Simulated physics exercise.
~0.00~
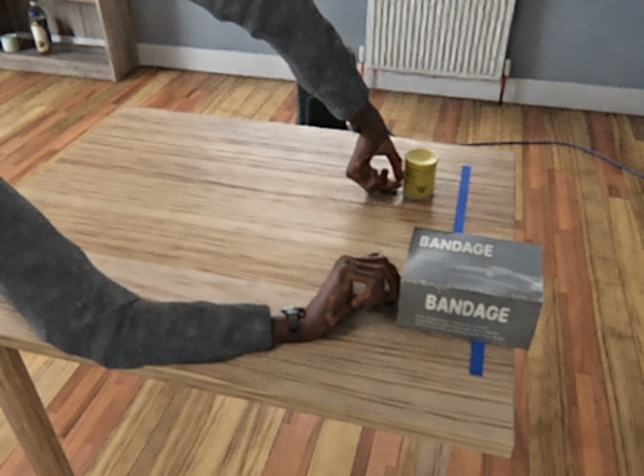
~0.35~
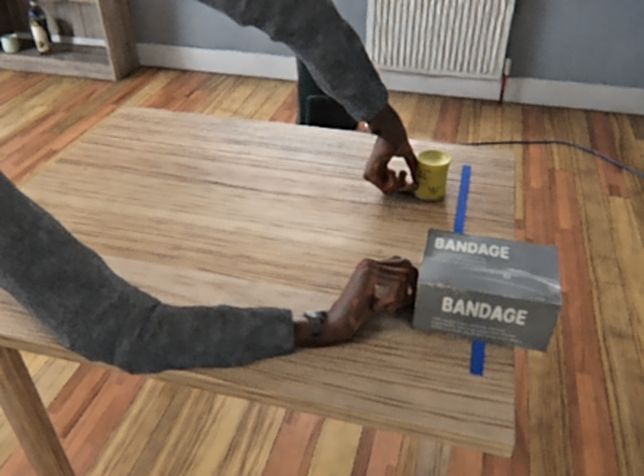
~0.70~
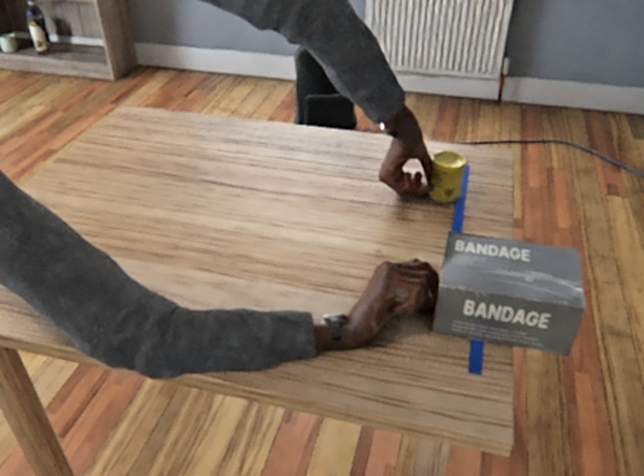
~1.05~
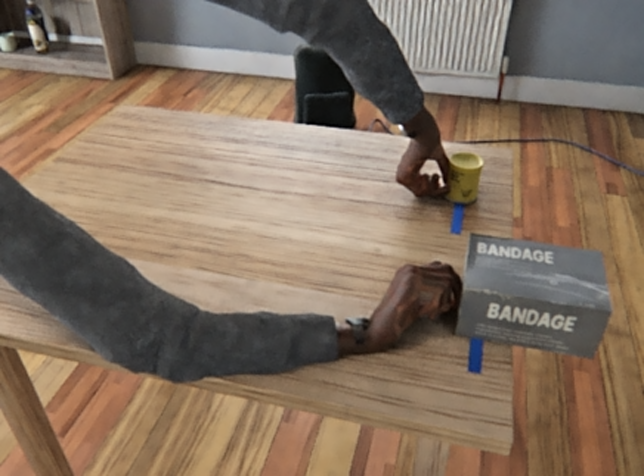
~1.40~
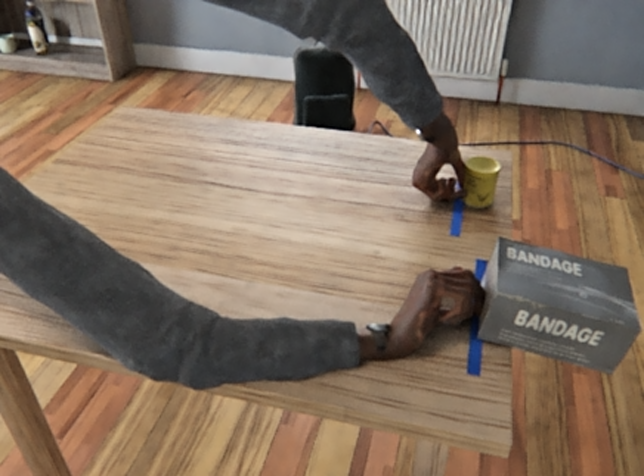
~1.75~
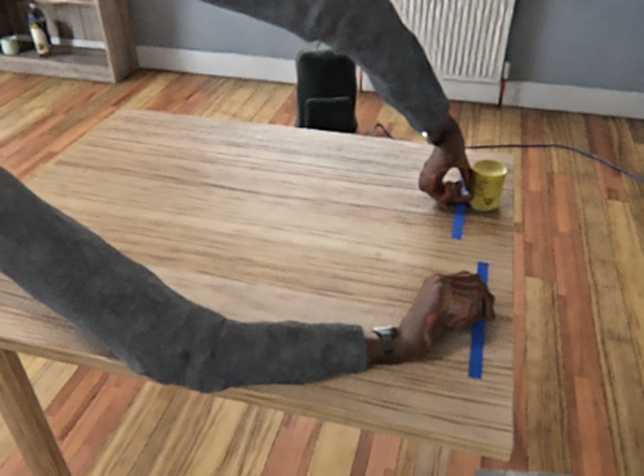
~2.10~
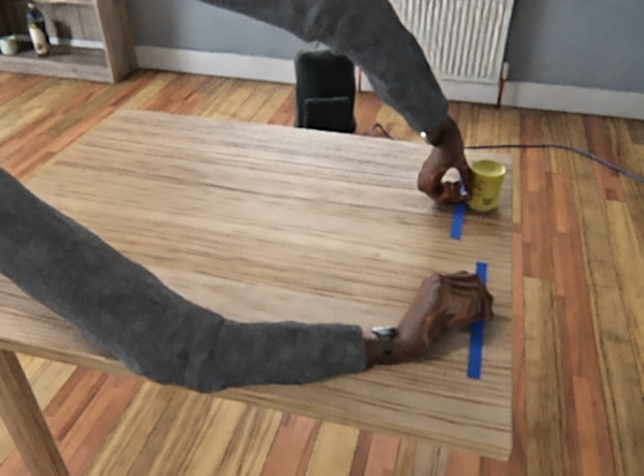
A grey bandage box and a yellow tin are pushed rightward across a wooden table by a person's two hands, passing over strips of blue tape, until the box tips and falls off the edge while the tin stays upright on top near the edge.
